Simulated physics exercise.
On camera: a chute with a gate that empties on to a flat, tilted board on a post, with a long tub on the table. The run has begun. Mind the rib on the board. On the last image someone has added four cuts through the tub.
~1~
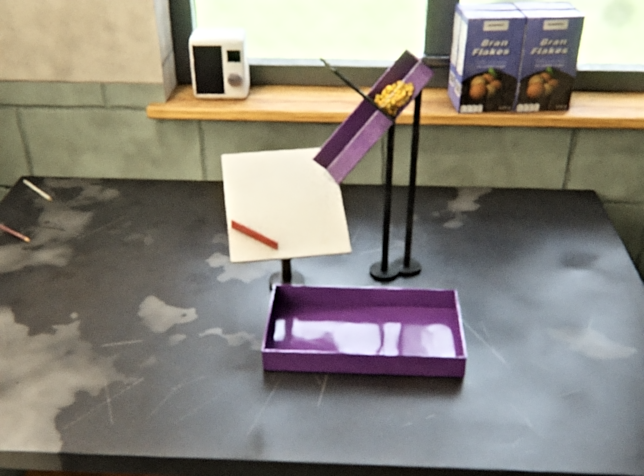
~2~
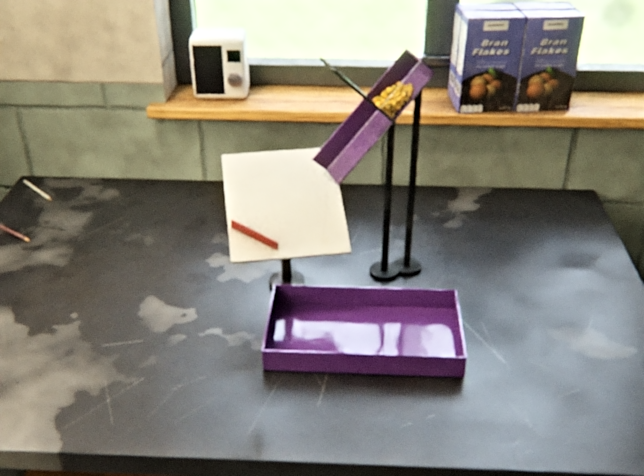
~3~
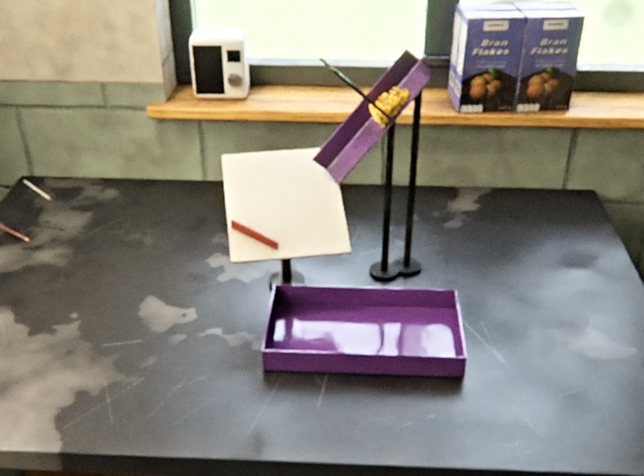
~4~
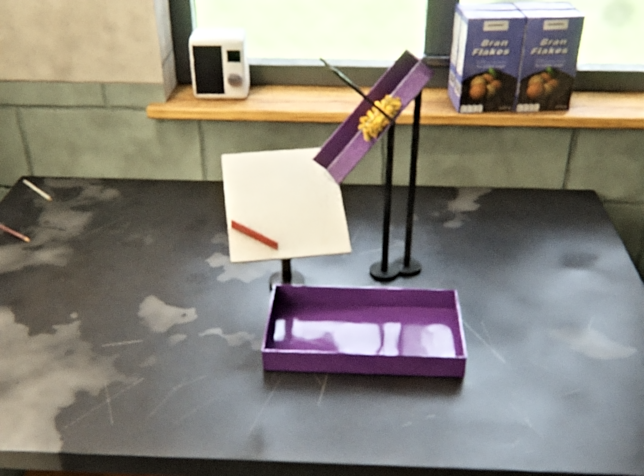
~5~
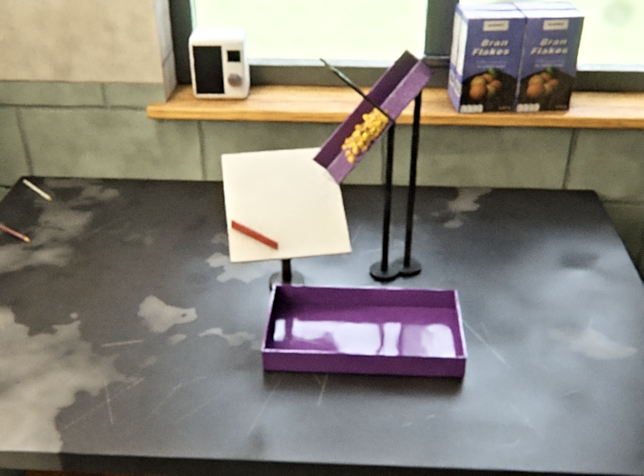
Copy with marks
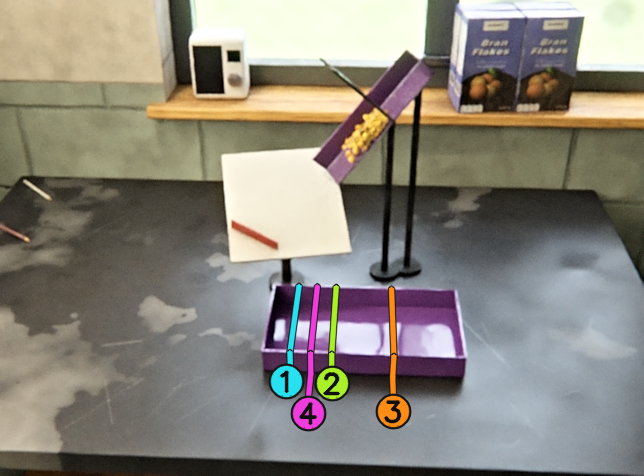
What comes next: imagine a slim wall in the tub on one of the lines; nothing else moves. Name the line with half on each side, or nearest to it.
1 beats the others.
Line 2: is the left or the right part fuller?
The left side.
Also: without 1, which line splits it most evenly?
4 it is.
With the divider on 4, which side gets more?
More lands on the left.
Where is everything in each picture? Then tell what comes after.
The first picture shows load behind the gate near (392, 98), puffed corn balls; lip of the chute near (332, 178), sloping fairly steeply.
The second picture shows middle of the board near (284, 202), tilted gently; middle of its low edge near (292, 257); of its high edge near (277, 151).
The third picture shows front corners of the tub near (263, 350) and (466, 357), empty; front of the load near (383, 126).
The fourth picture shows middle of the load near (379, 117); its front near (368, 139), close to a third of the way to the lip; rib from (231, 220) to (278, 243).
The fifth picture shows middle of the load near (367, 131); its front near (353, 161), close to two thirds of the way to the lip.
On the marked copy, line 1 crosses the front rim at (290, 351); line 2 crosses the front rim at (331, 352); line 3 crosses the front rim at (393, 355); line 4 crosses the front rim at (310, 352).
For line 1, of what is caught, close to half on the left of the divider, close to half on the right.
For line 2, of what is caught, the whole lot on the left of the divider, none at all on the right.
For line 3, of what is caught, the whole lot on the left of the divider, none at all on the right.
For line 4, of what is caught, the bulk on the left of the divider, a small share on the right.
